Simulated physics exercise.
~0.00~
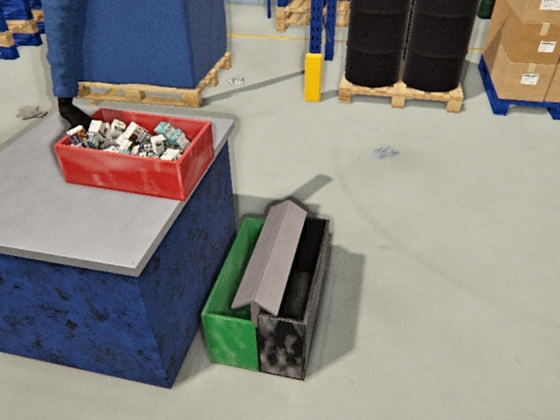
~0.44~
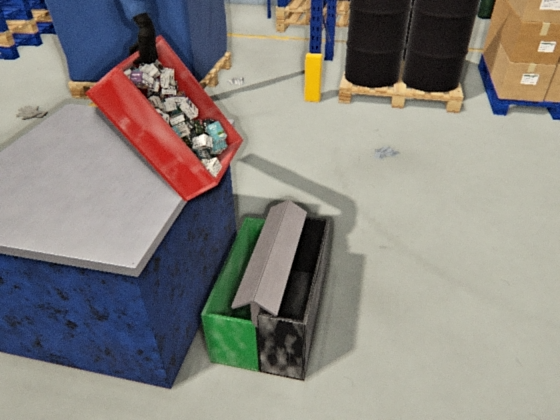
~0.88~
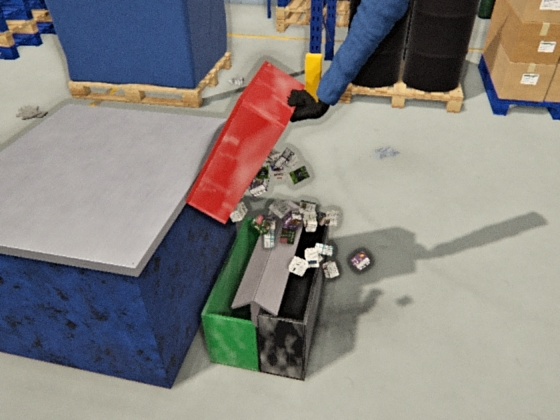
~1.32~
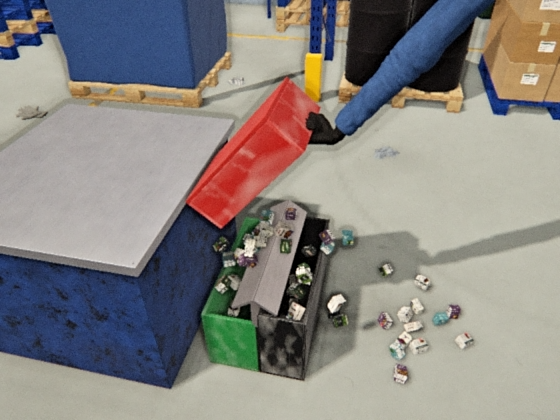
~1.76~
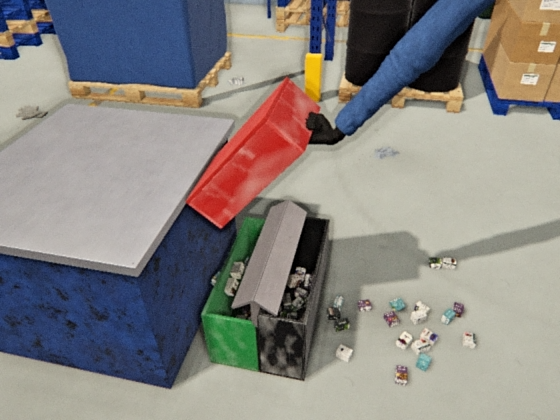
At the start, a red crate full of small cartons sits at the end of a bench, with a dark-gloved hand in a blue sleeve at its rim. Below stand a green box and a black bin, with a sloping grey ridge between them. The arm swings the crate over the bench's edge, tipping it to the right. Cartons spill in a loose cluster, dropping onto both sides of the ridge and bouncing across the floor. Finally the hand holds the crate steeply upturned, while cartons rest in both containers and many others lie scattered beyond the black bin.
